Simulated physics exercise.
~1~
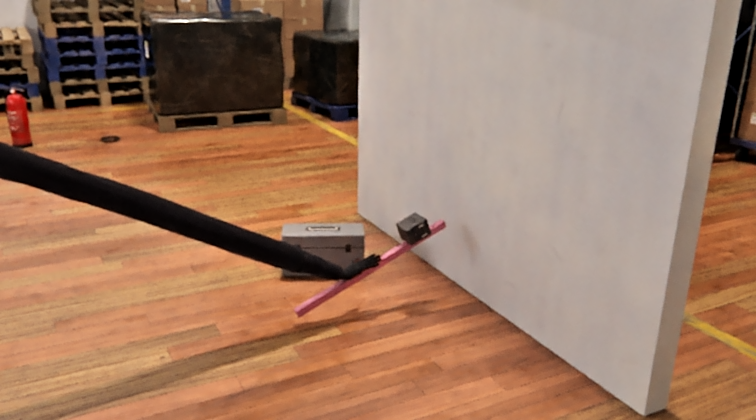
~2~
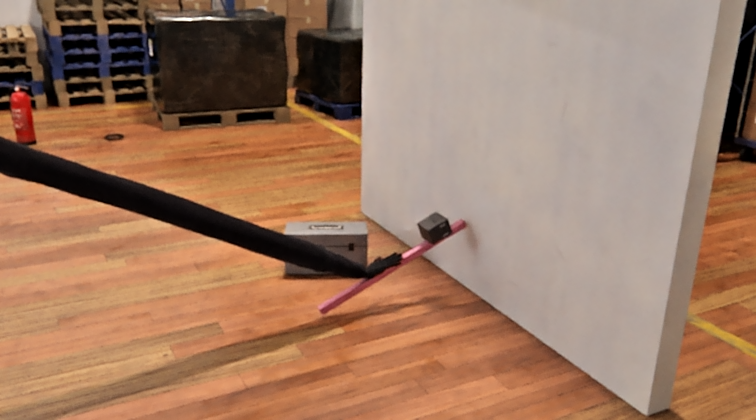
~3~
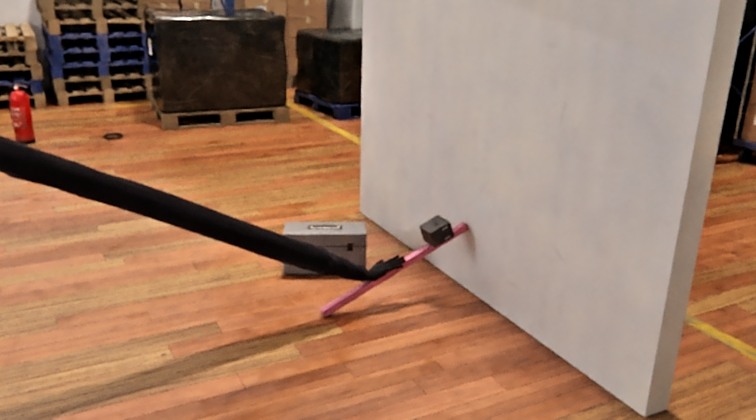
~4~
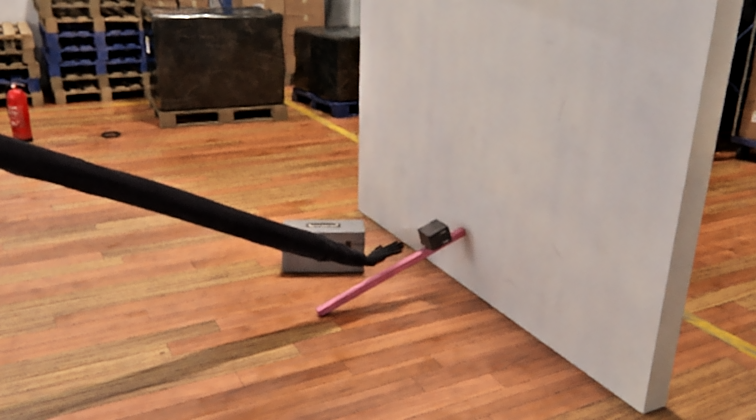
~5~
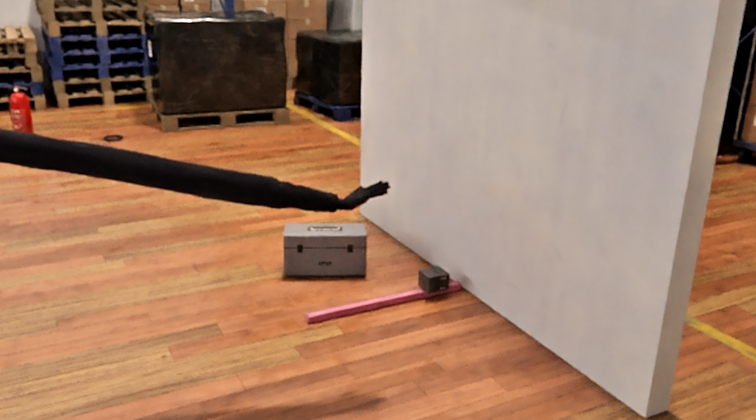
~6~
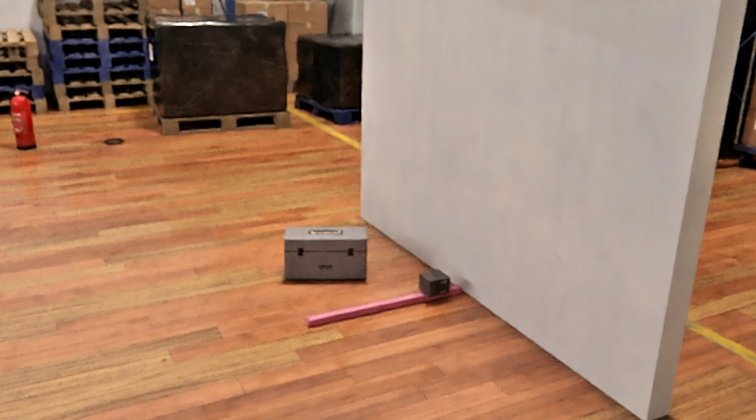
To begin with, a dark-sleeved arm reaches in from the left, holding a slanted pink pole with a small dark block near its upper end, while a grey toolbox sits on the wooden floor behind. The hand moves the pole a little to the right, bringing its upper end against the pale wall. It then lets go and begins to draw back, the pole still leaning there. The pole slips down the wall, the block going down with it, as the arm withdraws. Finally, the arm is gone, the pole lies low at the wall's foot with the block by its far end, and the toolbox has not moved.
